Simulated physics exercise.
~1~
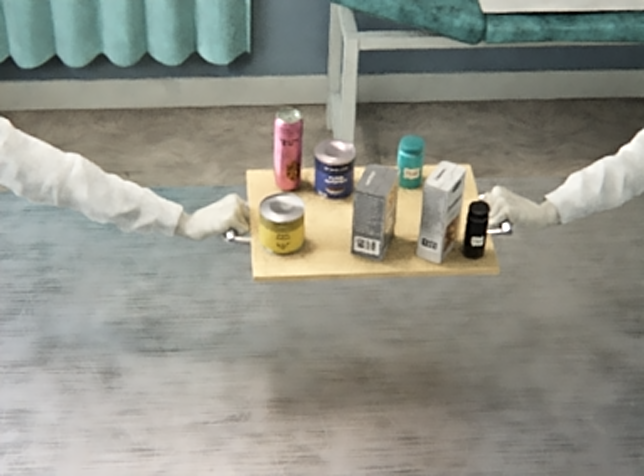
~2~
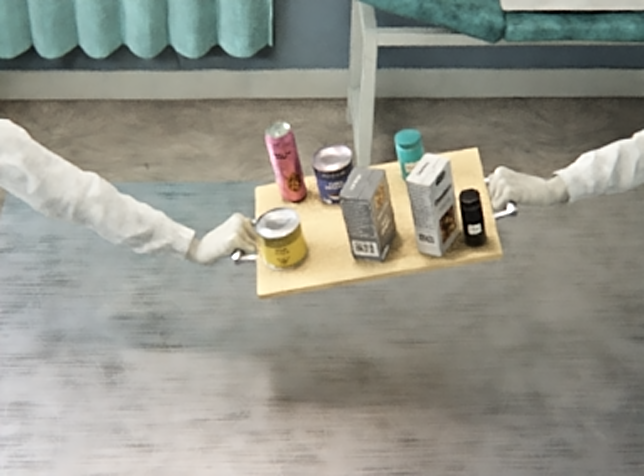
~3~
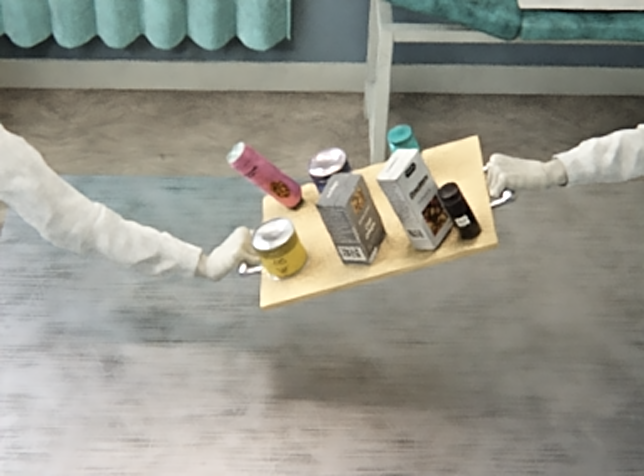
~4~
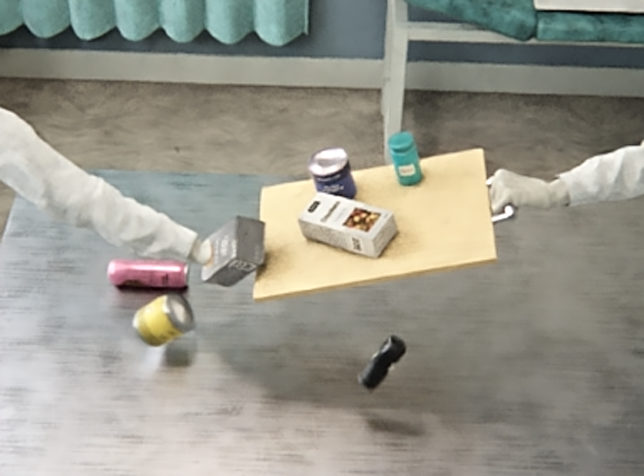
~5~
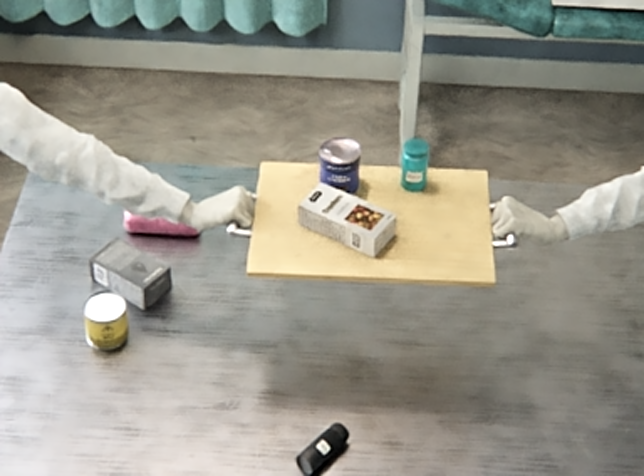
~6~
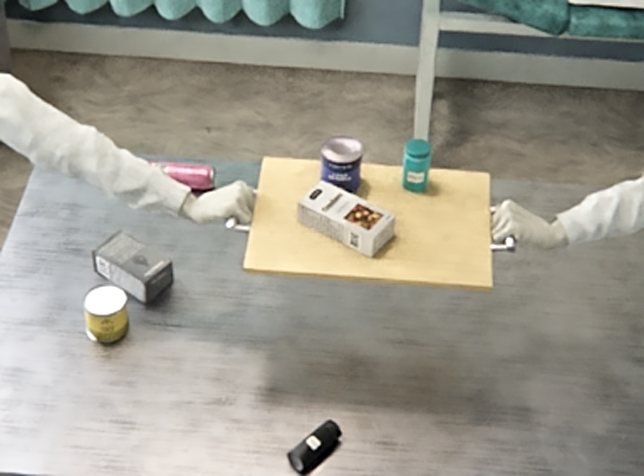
Tray tilting left in two gloved hands, spilling pink can, yellow tin, grey carton and black shaker before levelling, white carton toppled.
